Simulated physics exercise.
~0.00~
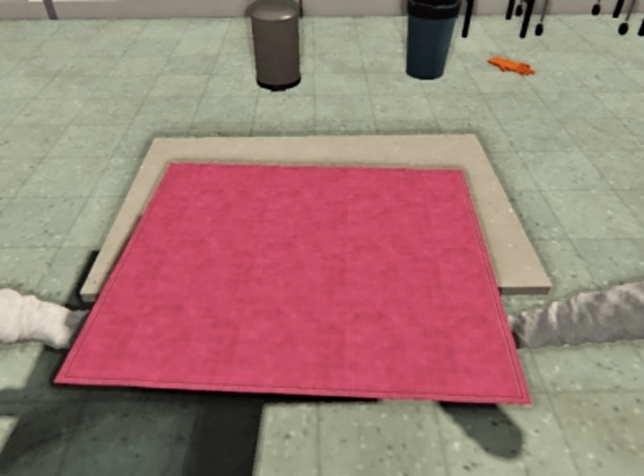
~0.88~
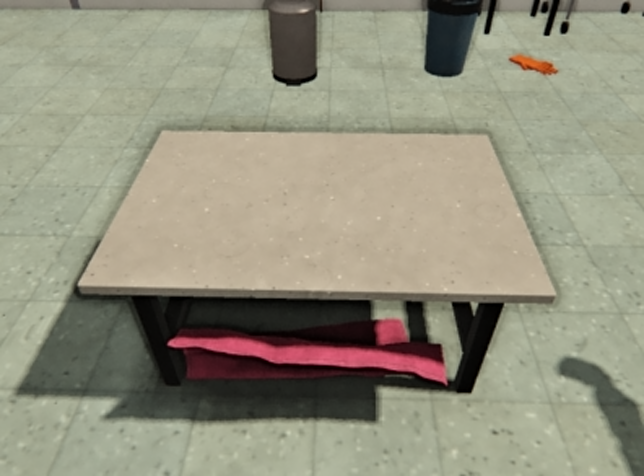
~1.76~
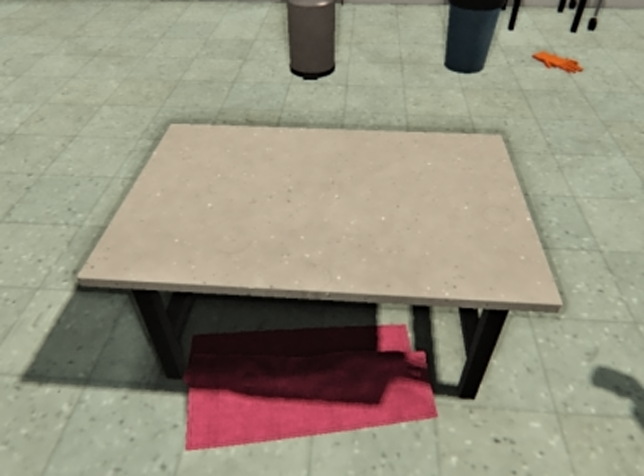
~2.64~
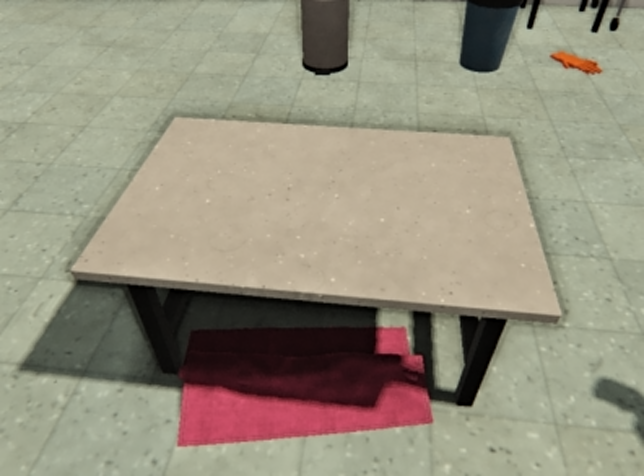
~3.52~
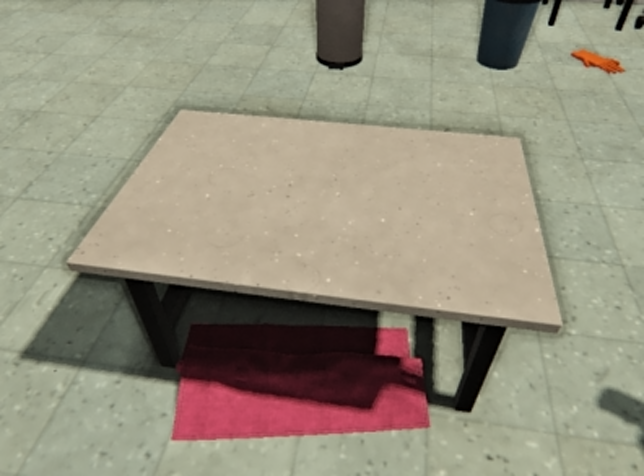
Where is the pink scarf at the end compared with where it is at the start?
At the start it is spread out over the table top and past the near edge. By the end it lies lower down on the tiled floor, partly beneath the front of the table.
A bright pink scarf is spread flat over a pale, speckled side table with dark legs, hanging well past its near edge, with what look like pale sleeved arms at either side. The view looks down from the front on a greenish tiled floor, with a grey bin, a dark blue bin and a small orange item behind. The scarf slips off the near edge and drops in a crumpled strip between the front legs. It then settles on the floor, partly under the table, and stays there while the view drifts slightly sideways.
